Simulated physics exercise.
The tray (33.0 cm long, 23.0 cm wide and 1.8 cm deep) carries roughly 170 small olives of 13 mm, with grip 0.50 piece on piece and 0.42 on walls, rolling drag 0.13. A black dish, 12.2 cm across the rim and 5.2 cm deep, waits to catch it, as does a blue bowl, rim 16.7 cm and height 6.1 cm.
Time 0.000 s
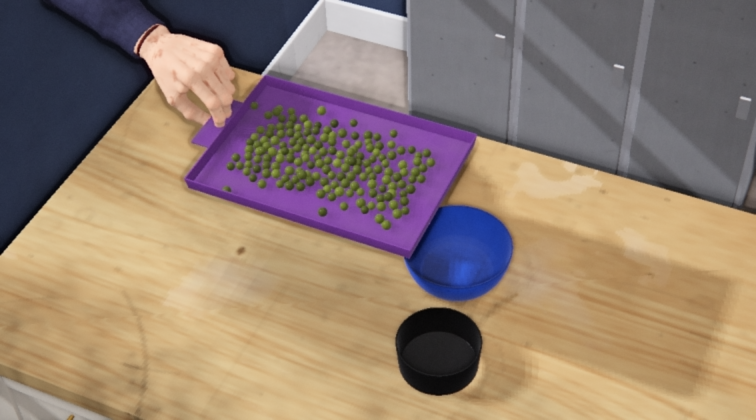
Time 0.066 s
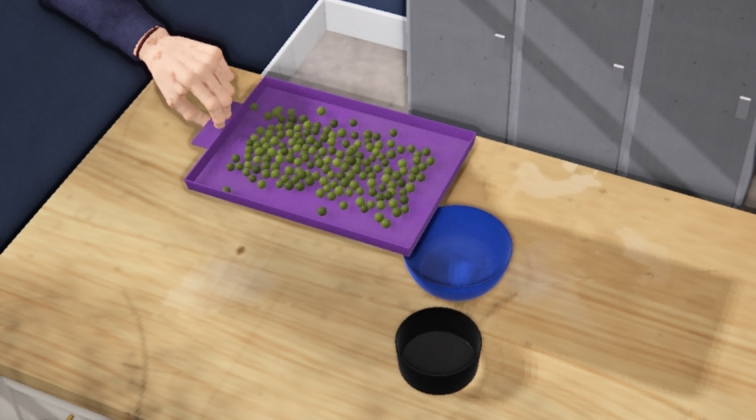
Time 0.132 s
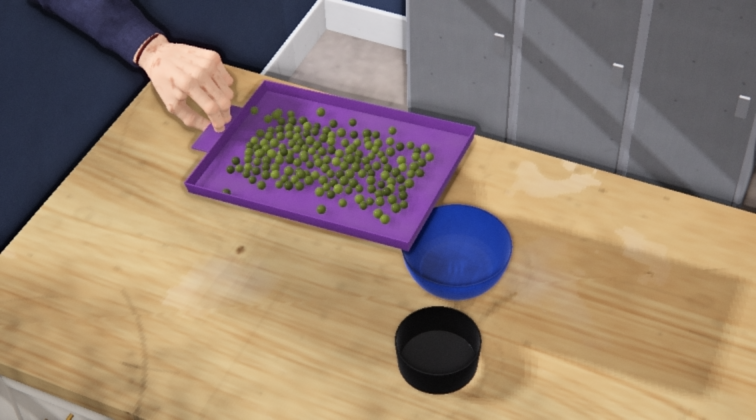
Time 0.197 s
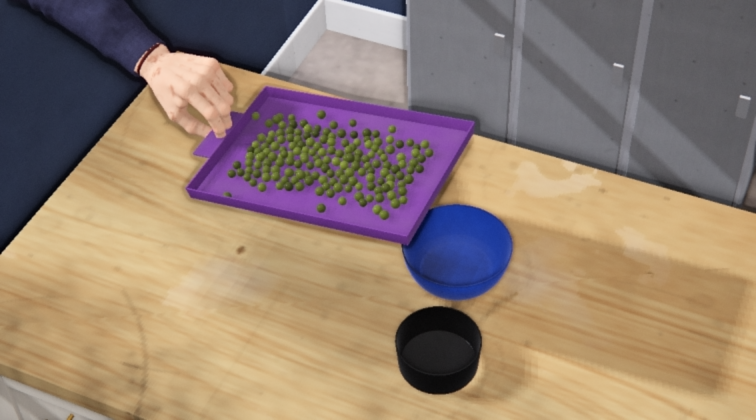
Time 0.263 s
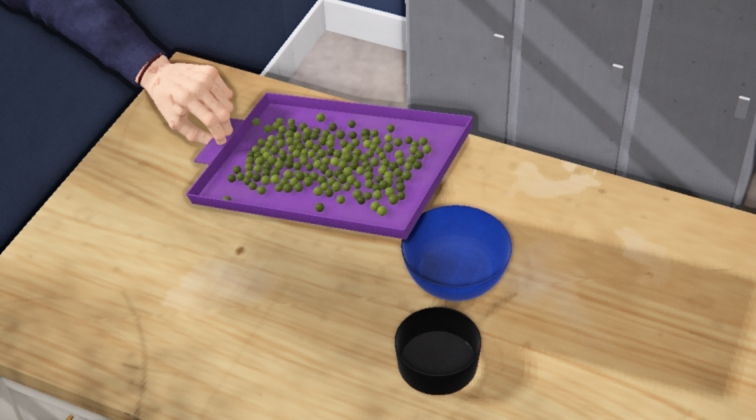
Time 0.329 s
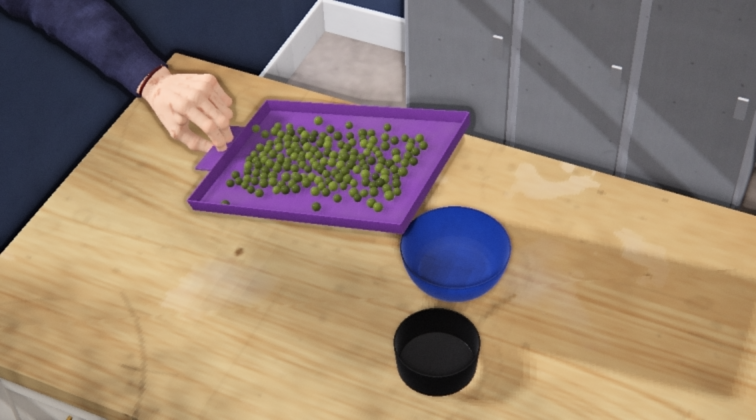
A hand slowly tilts a purple tray of small green olives beside two bowls.
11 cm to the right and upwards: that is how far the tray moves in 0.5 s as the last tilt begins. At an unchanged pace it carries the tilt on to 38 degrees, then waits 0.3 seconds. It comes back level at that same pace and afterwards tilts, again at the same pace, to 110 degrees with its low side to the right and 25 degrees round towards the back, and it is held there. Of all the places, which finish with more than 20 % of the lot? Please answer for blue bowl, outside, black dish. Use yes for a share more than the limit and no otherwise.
Blue bowl: Yes; outside: Yes; black dish: No.
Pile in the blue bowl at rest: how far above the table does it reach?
It reaches around 3.0 cm above the table.
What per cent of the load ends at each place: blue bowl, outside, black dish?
Blue bowl: 35; outside: 55; black dish: 10.
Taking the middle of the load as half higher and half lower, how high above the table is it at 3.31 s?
18 centimetres or so.
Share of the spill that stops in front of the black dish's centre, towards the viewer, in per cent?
Share of spill: Approx. 10 %.
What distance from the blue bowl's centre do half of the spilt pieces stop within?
I'd say close to 14 cm.
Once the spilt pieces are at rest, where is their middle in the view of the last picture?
Roughly at pixel (409, 308).
Then, at 1.48 s, tilt 20 degrees; tray 100 %; middle of all pieces on or above the table near (273, 157).
Then, at 2.43 s, tilt 26 degrees; tray 100 %; middle of all pieces on or above the table near (373, 132).
After 3.31 s, tilt 75 degrees; tray 80 %, outside 15 %; middle of all pieces on or above the table near (446, 233).
Then, at 4.15 s, tilt 110 degrees; black dish 10 %, blue bowl 35 %, outside 55 %; middle of all pieces on or above the table near (444, 300).
At rest (4.9 s), black dish 10 %, blue bowl 35 %, tray 0 %, outside 55 %.
